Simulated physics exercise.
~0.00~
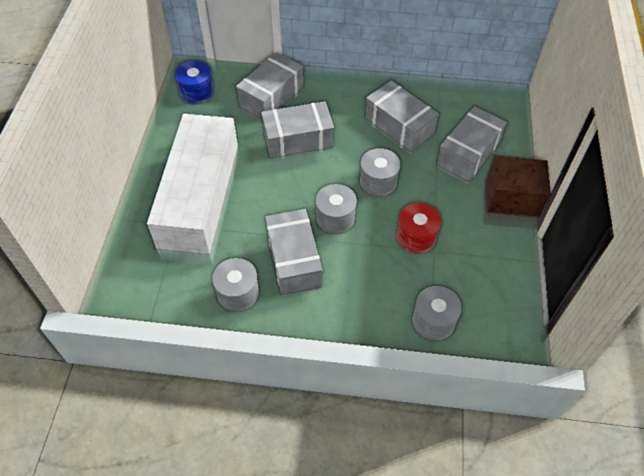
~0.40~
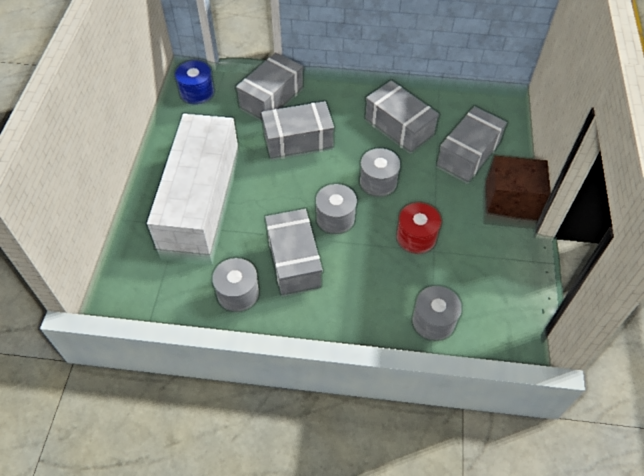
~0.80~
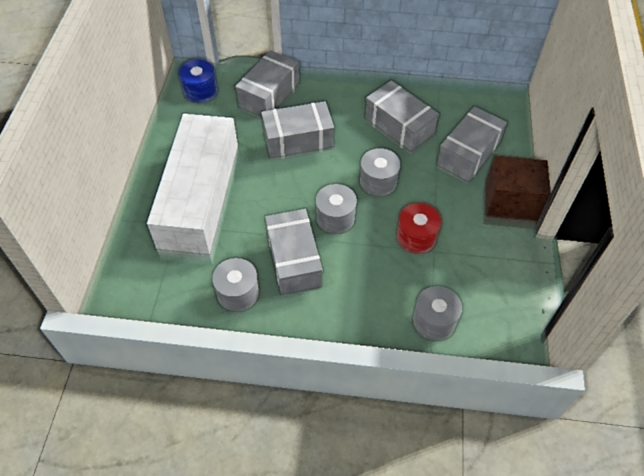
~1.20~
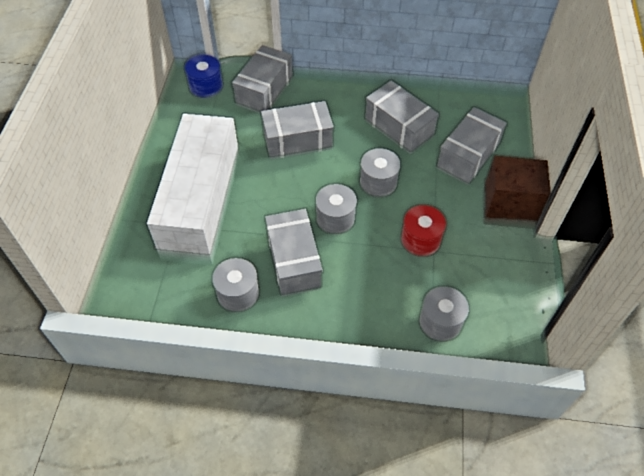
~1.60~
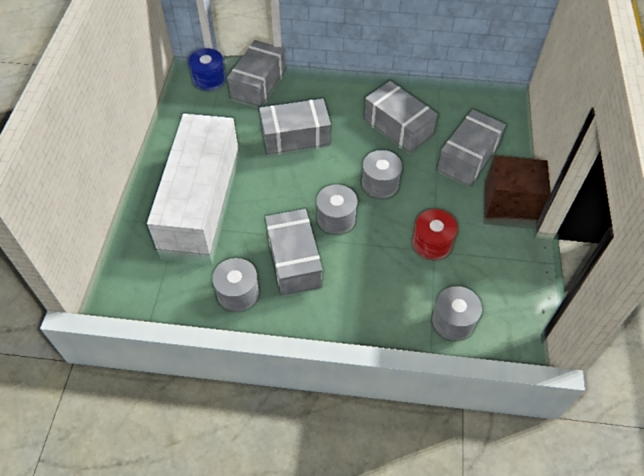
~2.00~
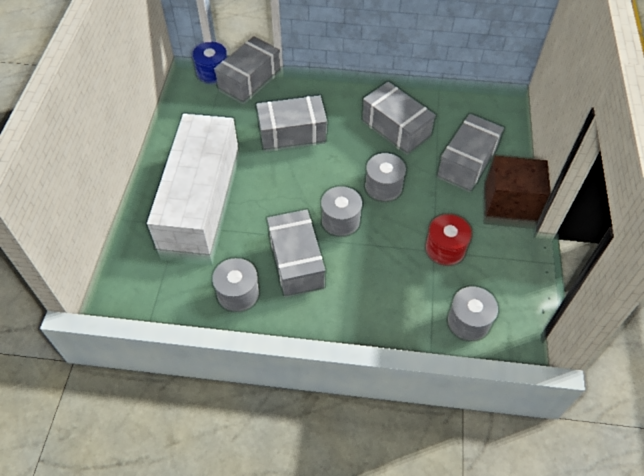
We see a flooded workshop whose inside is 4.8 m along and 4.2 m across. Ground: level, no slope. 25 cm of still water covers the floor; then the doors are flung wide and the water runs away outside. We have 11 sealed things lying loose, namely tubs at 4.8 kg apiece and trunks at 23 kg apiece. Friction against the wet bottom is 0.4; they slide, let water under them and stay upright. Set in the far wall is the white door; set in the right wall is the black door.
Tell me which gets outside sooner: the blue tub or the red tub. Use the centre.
The red one is outside sooner.
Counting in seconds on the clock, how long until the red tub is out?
4.0 s or so.
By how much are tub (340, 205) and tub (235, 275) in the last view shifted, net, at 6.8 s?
The shifts read 80 cm and 60 cm, in that sequence.
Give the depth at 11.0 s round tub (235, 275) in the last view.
Around 12 centimetres.
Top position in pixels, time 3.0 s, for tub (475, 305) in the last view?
Roughly at (518, 307).
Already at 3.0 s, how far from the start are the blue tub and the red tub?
Shifts: Around 50 and 100 cm.
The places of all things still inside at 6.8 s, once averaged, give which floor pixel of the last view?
I'd put it close to (363, 221) in the last view.
After 3.0 s the blue tub is near (185, 49), 0.5 m from its start, afloat; the red tub is near (500, 253), 0.9 m from its start, afloat; 0 of 11 are out; 11 afloat.
After 6.8 s the blue tub has gone out (at 6.8 s); the red tub has gone out (at 3.9 s); 5 of 11 are out; 6 afloat.
After 11.0 s the blue tub has gone out (at 6.8 s); the red tub has gone out (at 3.9 s); 8 of 11 are out; 3 afloat.
After 15.0 s the blue tub has gone out (at 6.8 s); the red tub has gone out (at 3.9 s); 9 of 11 are out; 2 afloat.
